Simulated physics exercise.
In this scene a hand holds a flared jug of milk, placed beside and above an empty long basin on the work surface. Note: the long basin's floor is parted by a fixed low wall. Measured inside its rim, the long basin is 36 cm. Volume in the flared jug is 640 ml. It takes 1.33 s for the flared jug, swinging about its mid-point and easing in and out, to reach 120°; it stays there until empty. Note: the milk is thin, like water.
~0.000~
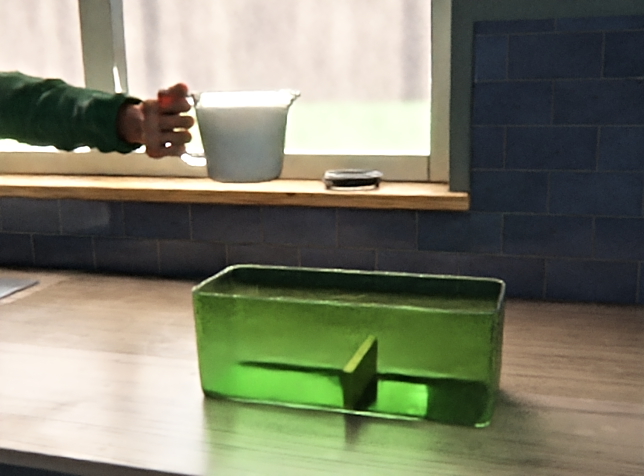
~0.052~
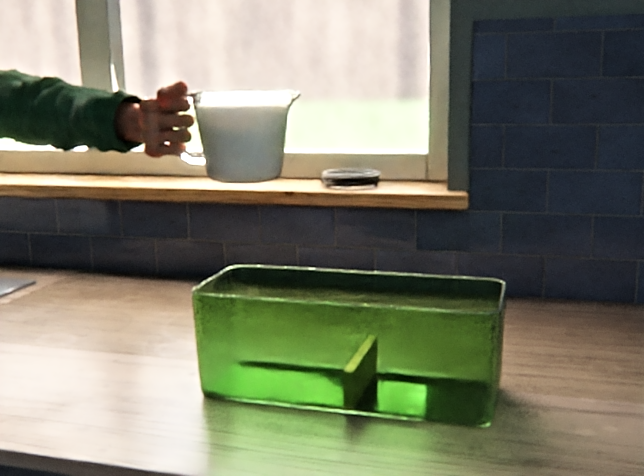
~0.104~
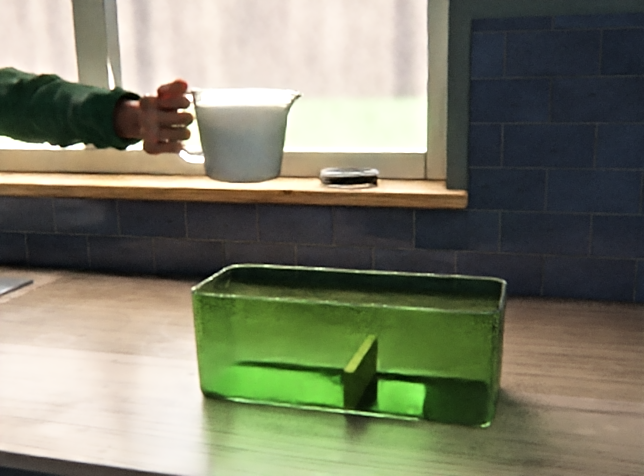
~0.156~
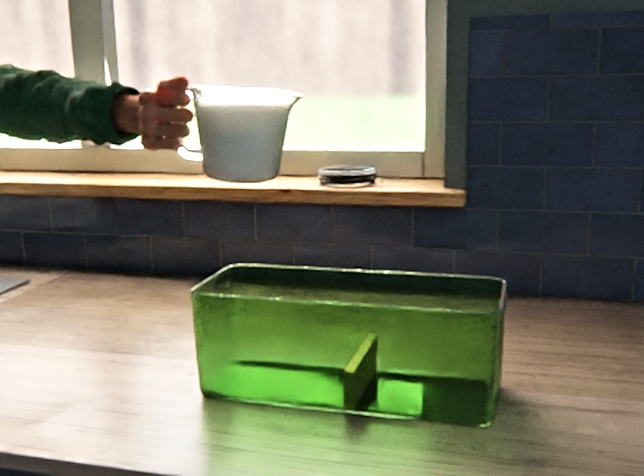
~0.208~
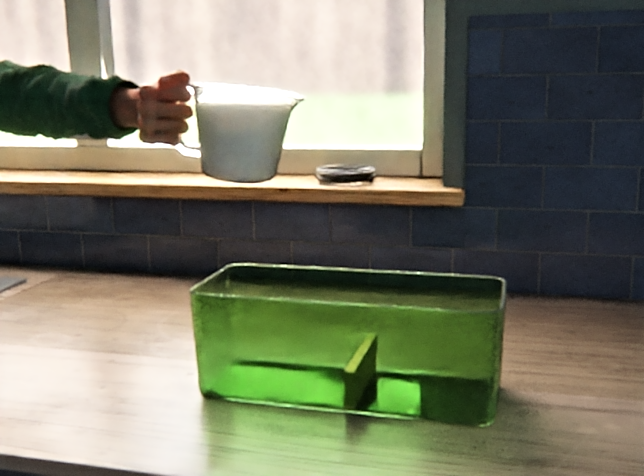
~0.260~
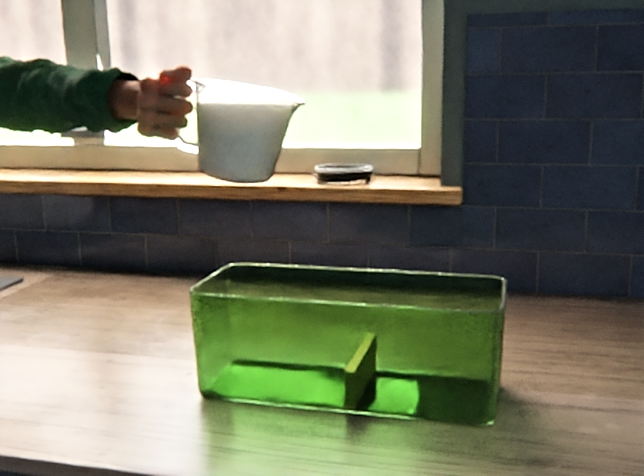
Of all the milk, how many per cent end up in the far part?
Roughly 57 per cent.
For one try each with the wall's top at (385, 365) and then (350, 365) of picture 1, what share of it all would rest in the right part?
Some 25 in a hundred, then some 65 in a hundred.
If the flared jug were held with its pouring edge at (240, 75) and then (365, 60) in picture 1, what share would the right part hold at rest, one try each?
Near 5 in a hundred on the first go and near 90 in a hundred on the second.
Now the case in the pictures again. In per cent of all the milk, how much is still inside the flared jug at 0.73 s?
I'd estimate some 64 % remains.
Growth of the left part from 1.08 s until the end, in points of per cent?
Around 16 per cent.
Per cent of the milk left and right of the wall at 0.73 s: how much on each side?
About 1 % left, 10 % right.
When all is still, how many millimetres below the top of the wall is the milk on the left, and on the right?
The left comes to roughly 36 mm and the right to roughly 30 mm.
By 0.73 s the tilt is 69° and 63 per cent is still to pour, 1 is left of the wall and 10 right of it.
By 1.08 s the tilt is 110° and 6 per cent is still to pour, 27 is left of the wall and 56 right of it.
By 1.44 s the tilt is 120° and 0 per cent is still to pour, 42 is left of the wall and 57 right of it.
By 1.83 s the tilt is 120° and 0 per cent is still to pour, 42 is left of the wall and 57 right of it.
At rest 42 per cent lies left of the wall, 57 right of it and 1 outside.
